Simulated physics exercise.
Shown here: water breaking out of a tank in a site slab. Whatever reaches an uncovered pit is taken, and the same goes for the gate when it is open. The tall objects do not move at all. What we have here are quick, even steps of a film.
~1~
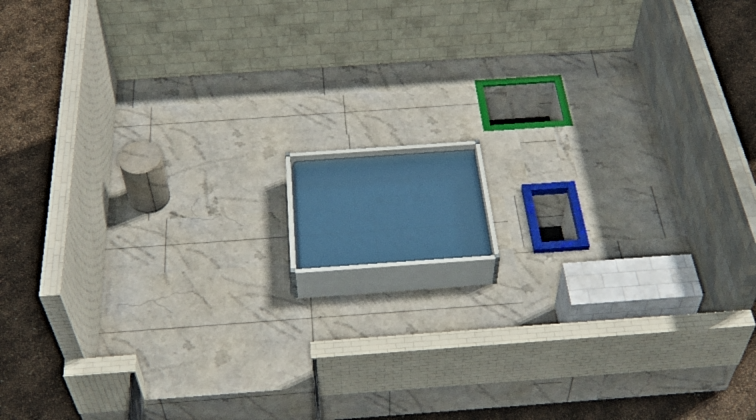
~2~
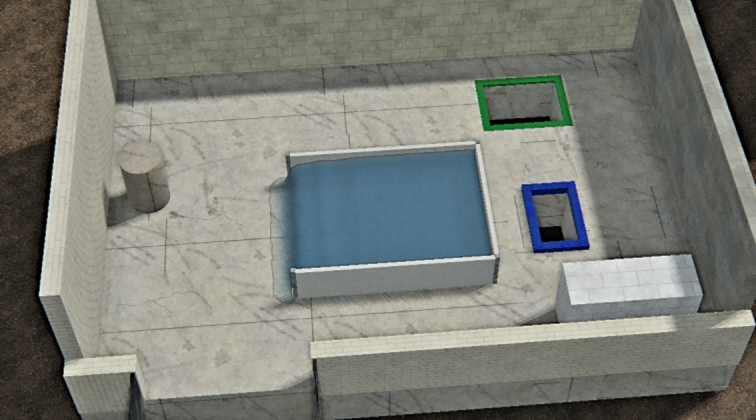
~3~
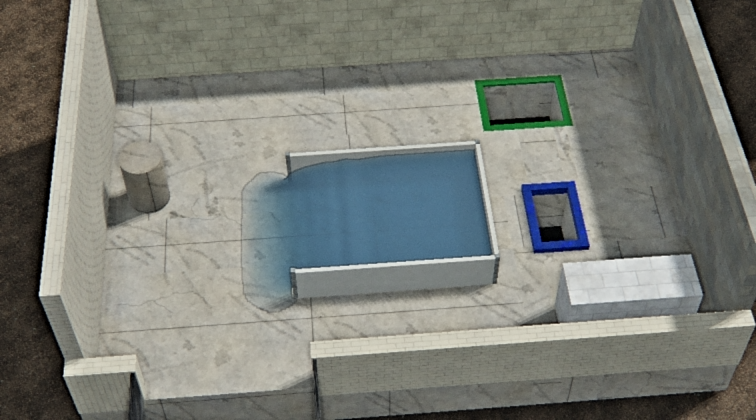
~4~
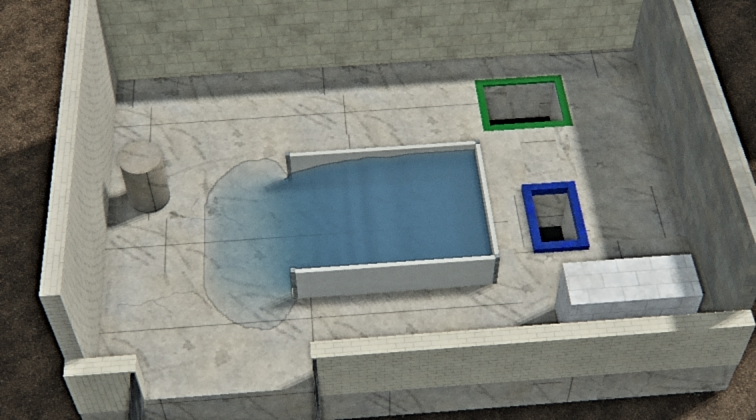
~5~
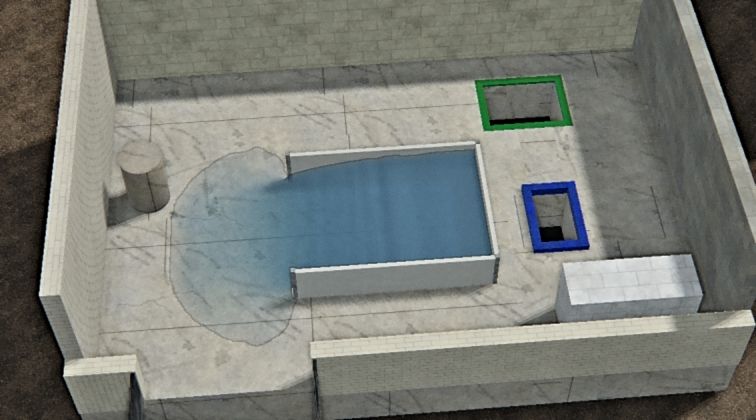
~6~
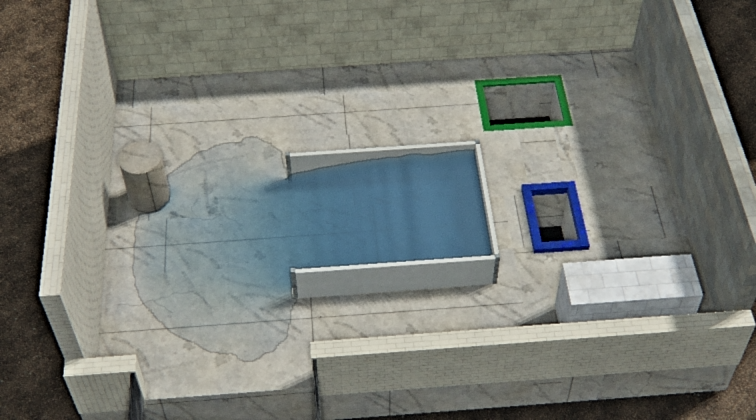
The footage shows a tank of still blue water on a walled slab; its left side opens and water pours out, spreading leftward across the pale floor in a widening rounded sheet while the surrounding objects stay still.
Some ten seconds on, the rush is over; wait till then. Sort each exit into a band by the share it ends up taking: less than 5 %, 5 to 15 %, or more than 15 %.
Bands: Gate: More than 15 %; blue pit: Less than 5 %; green pit: 5 to 15 %.
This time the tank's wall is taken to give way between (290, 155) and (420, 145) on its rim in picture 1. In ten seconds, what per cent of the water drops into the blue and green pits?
Out of every hundred parts, blue takes 0 and green takes 20.
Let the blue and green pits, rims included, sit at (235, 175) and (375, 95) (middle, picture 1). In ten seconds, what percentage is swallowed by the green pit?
Out of a hundred parts, 12 go to green.
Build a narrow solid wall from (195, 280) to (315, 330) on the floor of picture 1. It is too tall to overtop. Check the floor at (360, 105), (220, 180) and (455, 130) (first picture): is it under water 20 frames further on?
Point by point: First spared, next swamped, last spared.
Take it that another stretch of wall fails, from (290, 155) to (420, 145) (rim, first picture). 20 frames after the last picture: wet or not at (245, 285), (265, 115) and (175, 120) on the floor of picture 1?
In the order asked: Out of reach, sodden, sodden.
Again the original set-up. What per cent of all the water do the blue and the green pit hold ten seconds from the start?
Near 0 in a hundred, followed by near 8 in a hundred.
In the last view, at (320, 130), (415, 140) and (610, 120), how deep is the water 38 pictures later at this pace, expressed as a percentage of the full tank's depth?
About 6, 4 and 0 percent, in that order.
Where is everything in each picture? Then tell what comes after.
In the first picture, still water in the tank at (389, 208).
In the second picture, water pours out at (294, 228) and has run to (286, 297).
In the third picture, water pours out at (294, 230) and has run to (269, 306).
In the fourth picture, the front is at (243, 319), out from the gap at (294, 231).
In the fifth picture, the front is at (199, 314), out from the gap at (295, 231).
In the sixth picture, water pours out at (295, 231) and has run to (147, 296).
A moment on, water covers 25 % of the floor; the gate 0 %, the blue pit 0 %, the green pit 0 %.
Next, water covers 30 % of the floor; the gate 1 %, the blue pit 0 %, the green pit 0 %.
Then, water covers 35 % of the floor; the gate 5 %, the blue pit 0 %, the green pit 0 %.
Later, water covers 70 % of the floor; the gate 18 %, the blue pit 0 %, the green pit 1 %.
In the end, water covers 90 % of the floor; the gate 28 %, the blue pit 0 %, the green pit 7 %.
